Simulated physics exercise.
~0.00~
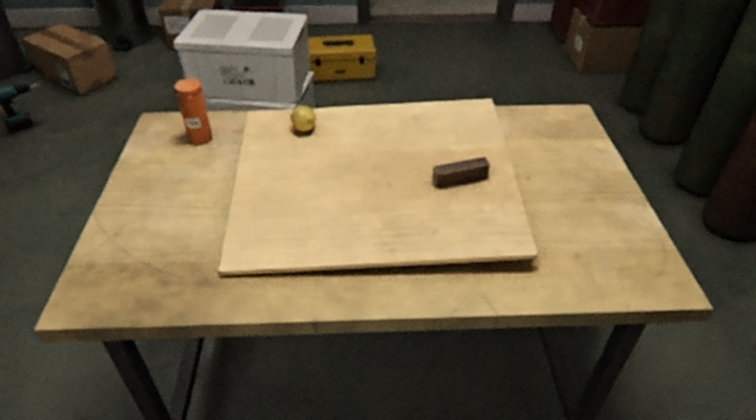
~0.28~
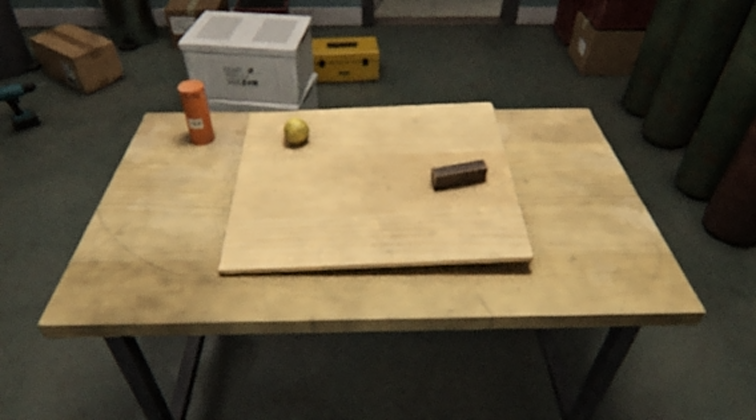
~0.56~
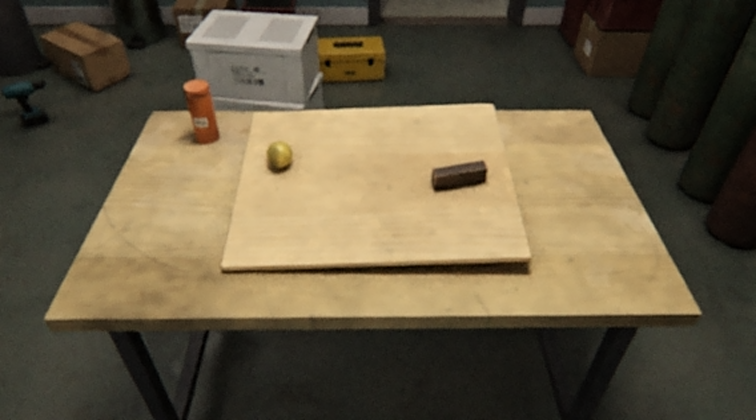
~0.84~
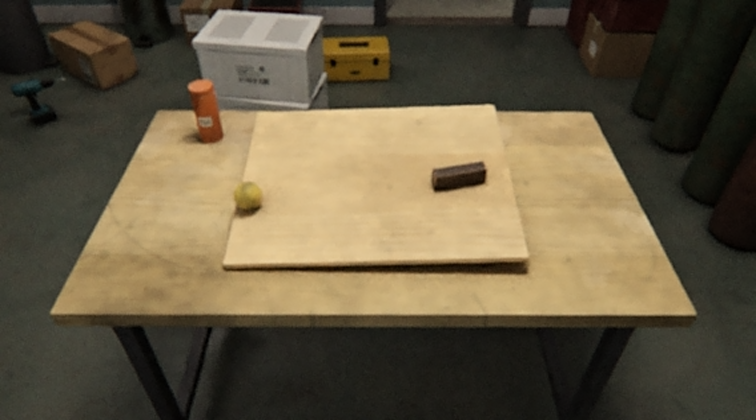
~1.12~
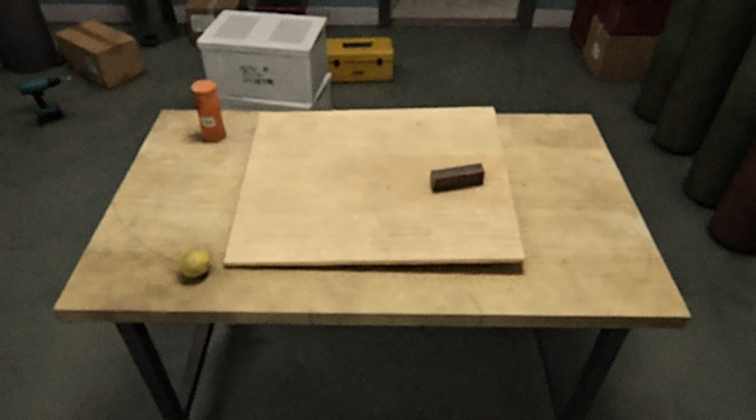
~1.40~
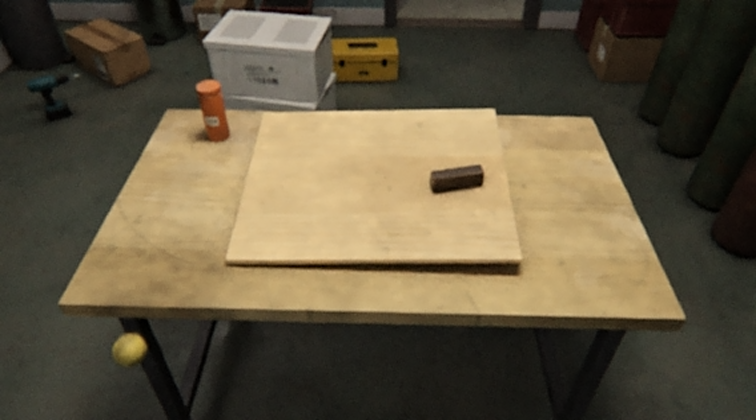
A large wooden table stands on a dark workshop floor, seen from above its near edge as the view drifts slightly sideways, with a pale, slightly tilted board lying on top. A dark brown block rests on the right part of the board, an orange jar stands at the table's far left, and boxes and a yellow case sit behind. A yellow ball near the board's far edge moves left and toward the viewer, crosses the board's left edge onto the tabletop, then goes over the table and drops below its near left corner, while the jar and block stay put.
